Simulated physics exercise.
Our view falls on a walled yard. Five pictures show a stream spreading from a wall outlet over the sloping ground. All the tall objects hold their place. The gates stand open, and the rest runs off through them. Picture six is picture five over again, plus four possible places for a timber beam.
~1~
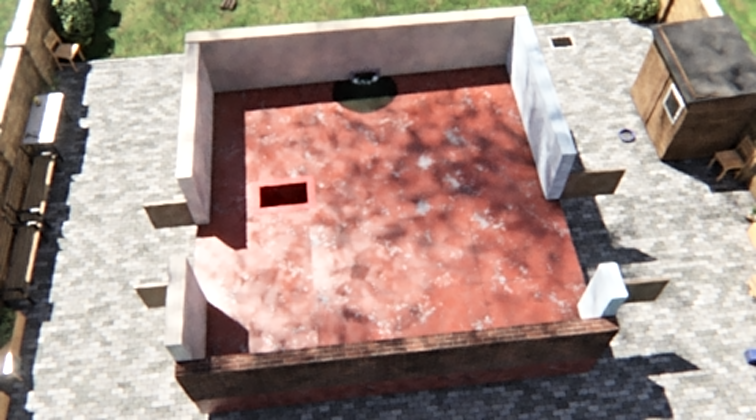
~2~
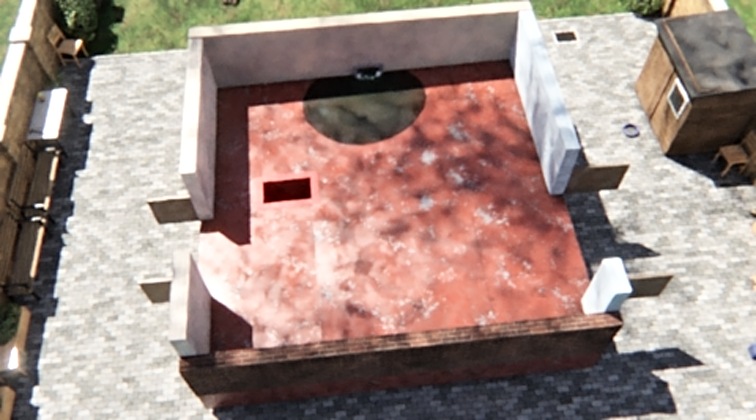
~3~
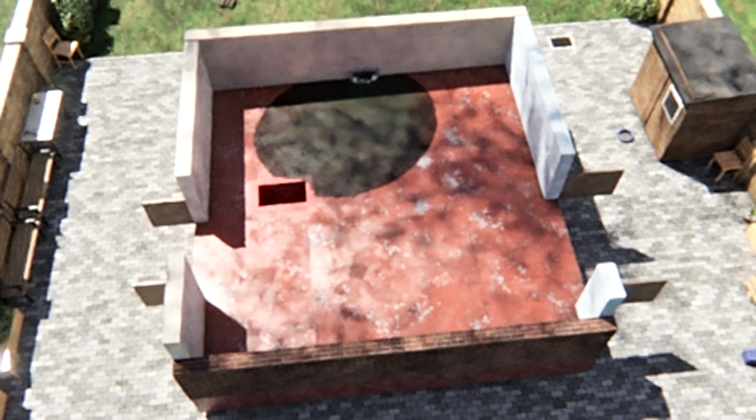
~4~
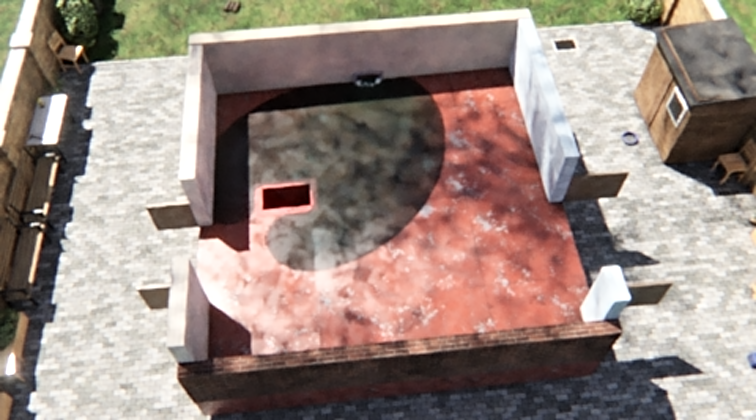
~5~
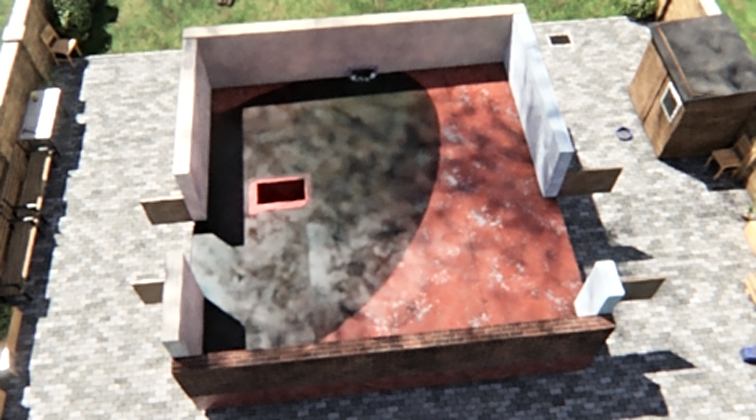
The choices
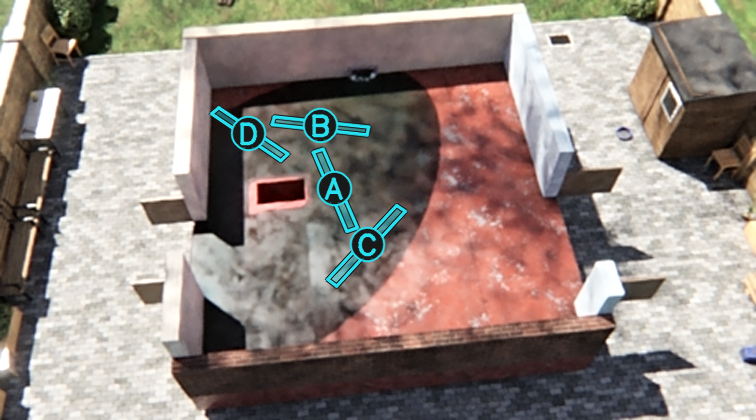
Dark water spreads from the back wall across the red yard floor, surrounding a red pit.
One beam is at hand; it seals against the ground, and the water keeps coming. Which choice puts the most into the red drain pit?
I would pick spot D.
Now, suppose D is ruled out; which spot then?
C it is.
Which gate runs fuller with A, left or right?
The left one.
In cyan, A from (318, 150) to (352, 229); B from (273, 120) to (367, 130); C from (332, 282) to (401, 208); D from (215, 110) to (284, 157).
If A is chosen, about 12 % of the stream goes into the red drain pit, about 86 % out by the gates.
If B is chosen, about 10 % of the stream goes into the red drain pit, about 88 % out by the gates.
If C is chosen, about 32 % of the stream goes into the red drain pit, about 66 % out by the gates.
If D is chosen, about 46 % of the stream goes into the red drain pit, about 51 % out by the gates.
